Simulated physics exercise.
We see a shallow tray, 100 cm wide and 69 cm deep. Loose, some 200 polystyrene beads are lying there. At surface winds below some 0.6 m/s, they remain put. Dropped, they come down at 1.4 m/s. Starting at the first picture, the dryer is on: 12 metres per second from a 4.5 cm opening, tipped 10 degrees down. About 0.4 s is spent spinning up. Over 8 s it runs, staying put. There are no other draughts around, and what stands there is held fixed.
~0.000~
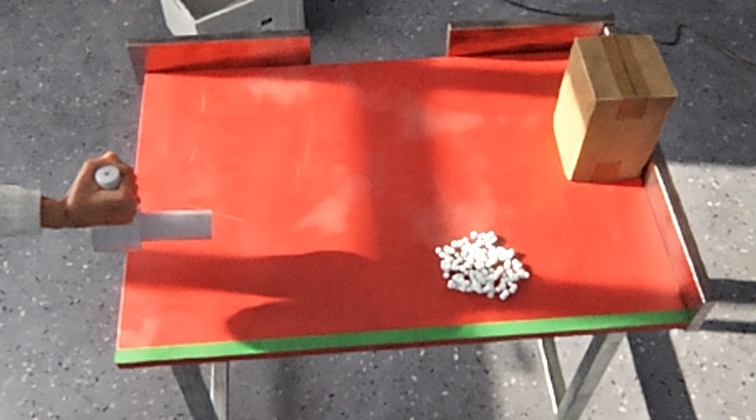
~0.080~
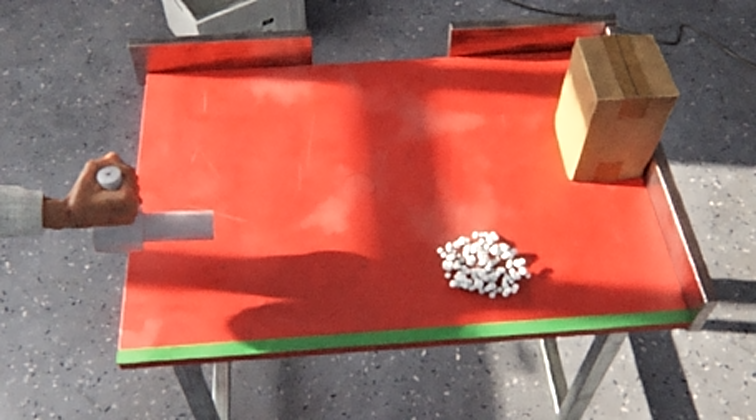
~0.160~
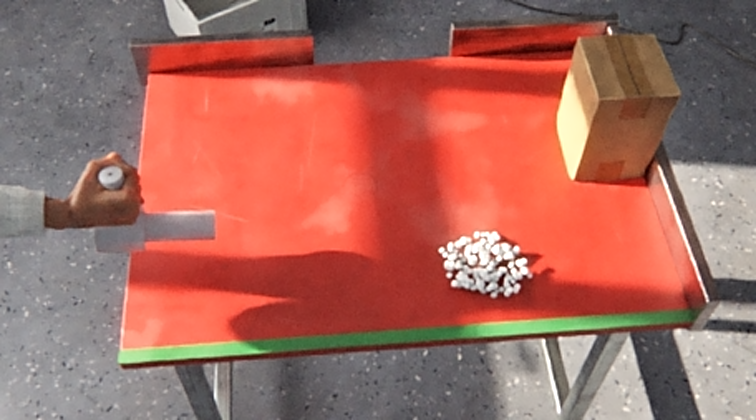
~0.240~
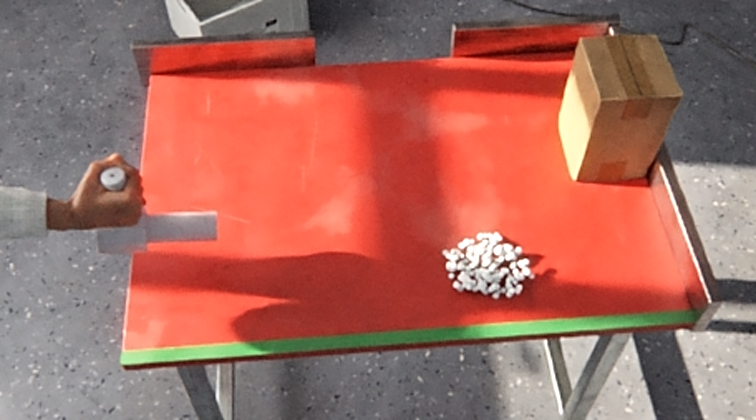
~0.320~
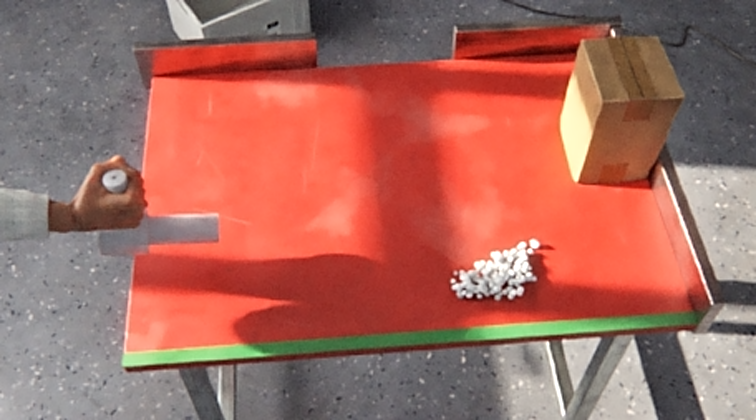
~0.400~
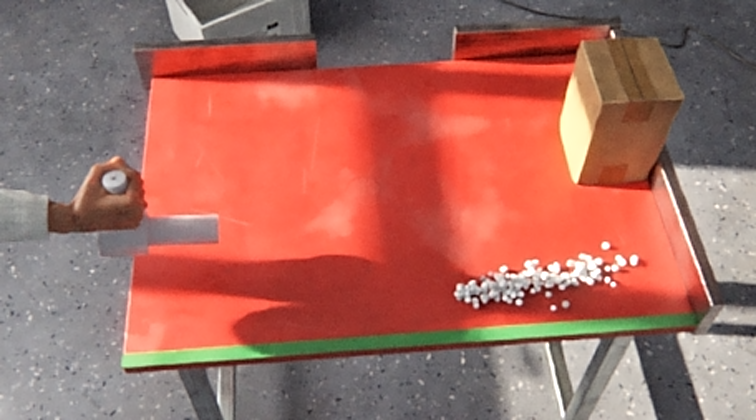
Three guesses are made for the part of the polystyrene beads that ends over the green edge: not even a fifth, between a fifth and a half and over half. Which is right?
Lab note: Fraction over green edge at that point = greater than half.
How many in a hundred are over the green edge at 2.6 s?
I'd put it close to 100 per cent.
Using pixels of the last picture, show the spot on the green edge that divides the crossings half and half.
Near (608, 332).
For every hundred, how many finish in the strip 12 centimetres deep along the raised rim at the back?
0 %.
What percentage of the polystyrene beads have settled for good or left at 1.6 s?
Estimate: Close to 100 %.
After 1.6 s the count stands so, 100 % are over the green edge.
After 2.6 s the count stands so, 100 % are over the green edge.
After 4.4 s the count stands so, 100 % are over the green edge.
After 8.0 s, at the end, 100 % are over the green edge.
